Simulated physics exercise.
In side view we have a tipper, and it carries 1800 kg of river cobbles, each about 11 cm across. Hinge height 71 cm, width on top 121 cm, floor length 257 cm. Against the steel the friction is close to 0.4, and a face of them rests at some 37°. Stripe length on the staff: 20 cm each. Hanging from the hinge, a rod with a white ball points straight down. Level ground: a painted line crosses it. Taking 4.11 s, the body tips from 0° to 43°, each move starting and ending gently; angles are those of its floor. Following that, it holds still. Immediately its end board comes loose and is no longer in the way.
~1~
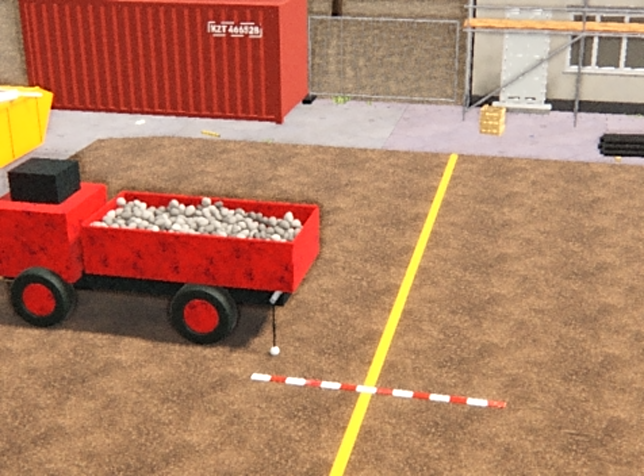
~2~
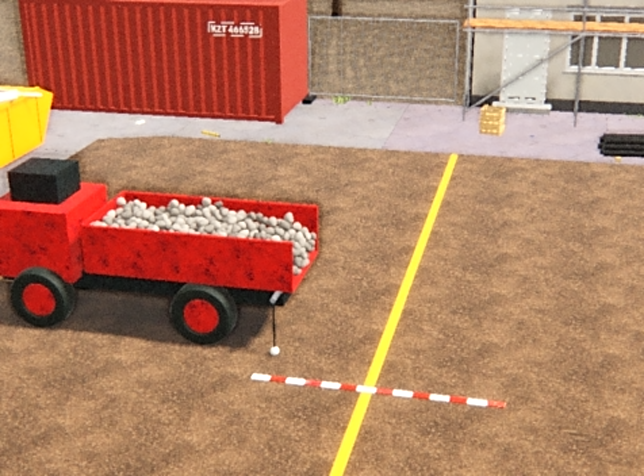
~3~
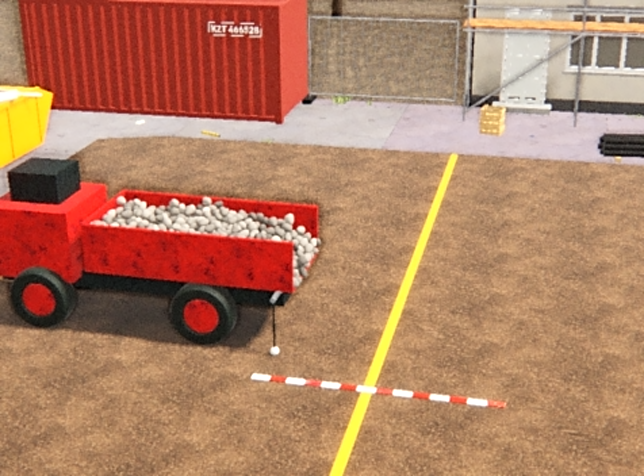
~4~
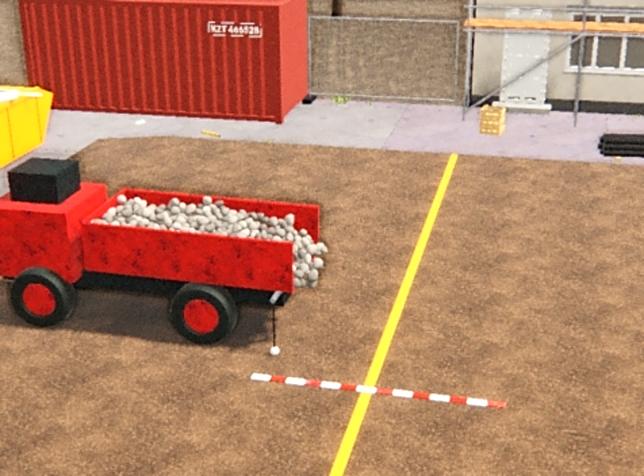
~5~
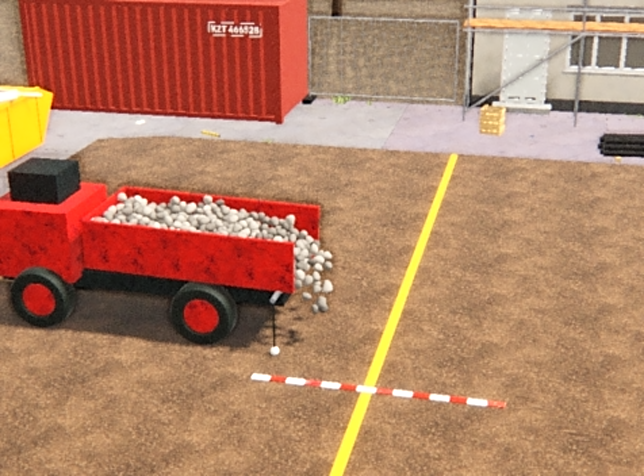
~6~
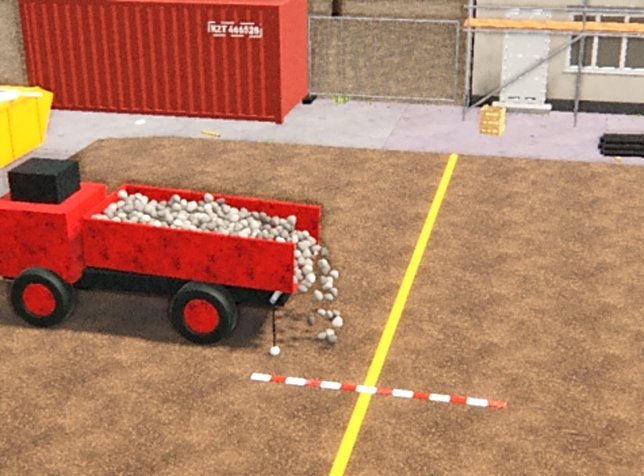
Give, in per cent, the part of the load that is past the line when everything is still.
Close to 35 in every hundred.
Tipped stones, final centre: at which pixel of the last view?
Their middle ends up near (371, 328).
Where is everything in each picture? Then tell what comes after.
The body is at 0°, its lip at (293, 292); the top of the load is at (186, 211), in the first picture.
Lip at (293, 292), floor tilted 0°, highest stones at (186, 211), in the second picture.
Lip at (293, 292), floor tilted 0°, highest stones at (186, 211); 1 % has left, in the third picture.
The body is at 1°, its lip at (293, 292); the top of the load is at (175, 207); 2 % has left, in the fourth picture.
Lip at (293, 292), floor tilted 2°, highest stones at (162, 205); 3 % has left, in the fifth picture.
The body is at 2°, its lip at (293, 292); the top of the load is at (155, 203); 3 % has left, in the sixth picture.
A little later the floor is at 36°; 47 % in the body, 46 % short of the line, 7 % past the line; the foremost stones are at (436, 344).
Then the floor is at 43°; 0 % in the body, 63 % short of the line, 37 % past the line; the foremost stones are at (478, 356).
Later still the floor is at 43°; 0 % in the body, 63 % short of the line, 37 % past the line; the foremost stones are at (486, 355).
In the end the floor is at 43°; 0 % in the body, 63 % short of the line, 37 % past the line; the foremost stones are at (486, 355).
